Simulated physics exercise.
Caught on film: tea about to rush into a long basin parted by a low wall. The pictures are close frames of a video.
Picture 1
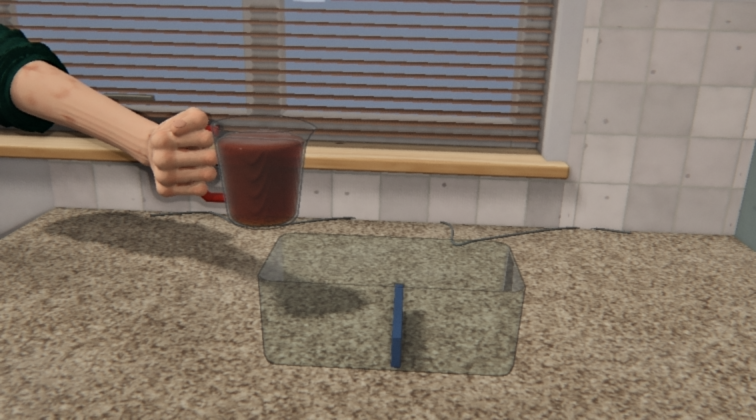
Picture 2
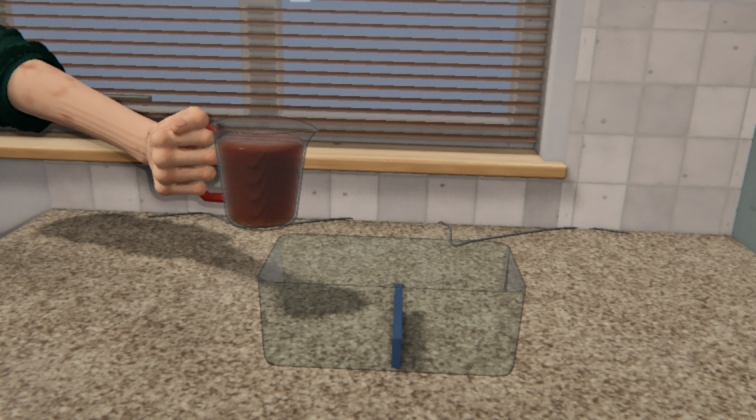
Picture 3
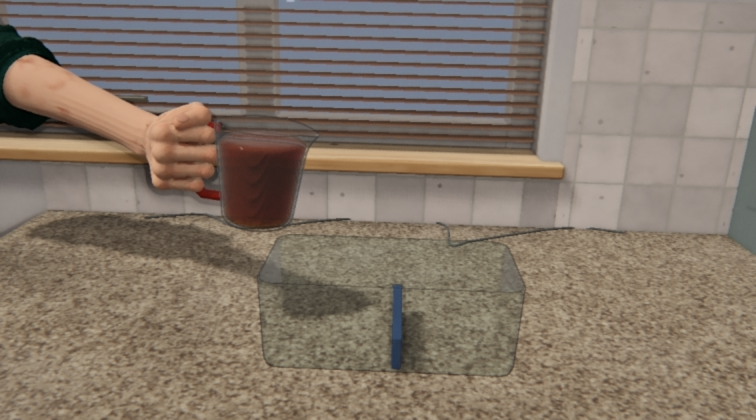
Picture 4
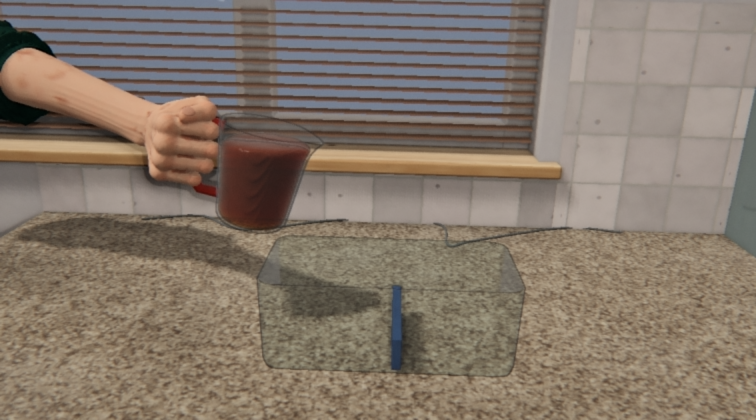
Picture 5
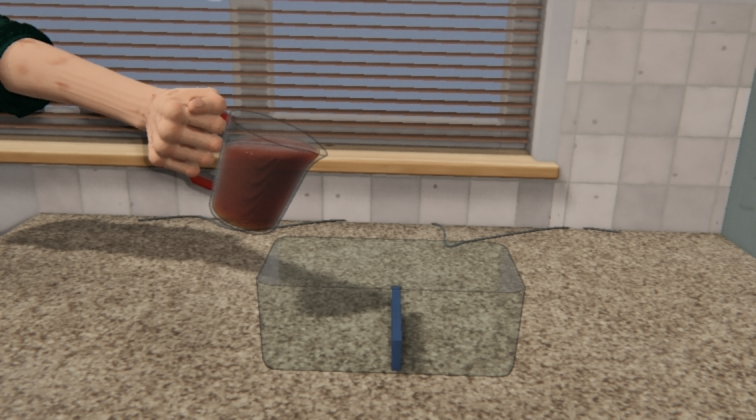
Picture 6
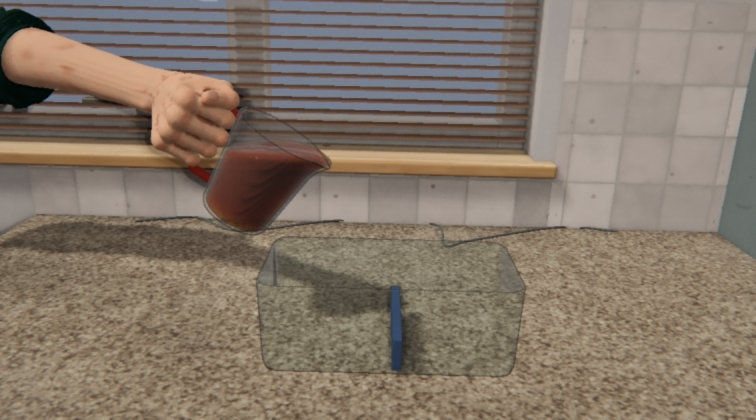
A hand held a clear jug of reddish-brown tea above a long, see-through basin with a low blue wall across its middle, then gradually tilted the jug to the right, bringing the tea to its spout.
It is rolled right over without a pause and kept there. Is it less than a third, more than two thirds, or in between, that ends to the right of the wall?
In the end under a third is right of the wall.
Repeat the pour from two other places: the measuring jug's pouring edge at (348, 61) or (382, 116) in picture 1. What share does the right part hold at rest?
First some 60, then 85 per cent.
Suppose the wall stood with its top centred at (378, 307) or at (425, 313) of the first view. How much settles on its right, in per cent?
About 20 and 5 per cent.
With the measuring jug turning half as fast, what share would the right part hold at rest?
Close to 5 per cent.
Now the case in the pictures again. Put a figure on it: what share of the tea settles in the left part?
Roughly 90 in a hundred.
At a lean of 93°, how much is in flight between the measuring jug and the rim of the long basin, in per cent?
About 20 per cent.
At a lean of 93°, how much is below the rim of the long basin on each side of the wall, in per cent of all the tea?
Some 25 per cent left and 0 right.
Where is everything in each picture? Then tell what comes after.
The first picture shows tilt 0°; pouring edge (317, 127); surface from (220, 136) to (306, 139); the long basin's rim runs from (270, 256) to (516, 267); the wall's top is at (398, 310).
The second picture shows tilt 1°; pouring edge (318, 129); surface from (220, 136) to (306, 141).
The third picture shows tilt 6°; pouring edge (320, 134); surface from (223, 136) to (308, 143).
The fourth picture shows tilt 12°; pouring edge (324, 143); surface from (224, 138) to (312, 146).
The fifth picture shows tilt 22°; pouring edge (328, 154); surface from (225, 144) to (320, 150).
The sixth picture shows tilt 32°; pouring edge (331, 167); surface from (222, 156) to (323, 156); 1 per cent is over the edge.
A moment on, the measuring jug is tipped on its side and 52 per cent is still to pour, 27 is left of the wall and 0 right of it.
Next, the measuring jug is tipped right over and 8 per cent is still to pour, 83 is left of the wall and 2 right of it.
Then the measuring jug is tipped right over and 0 per cent is still to pour, 92 is left of the wall and 5 right of it.
Later the measuring jug is tipped right over and 0 per cent is still to pour, 91 is left of the wall and 6 right of it.
In the end 91 per cent lies left of the wall, 6 right of it and 3 outside.
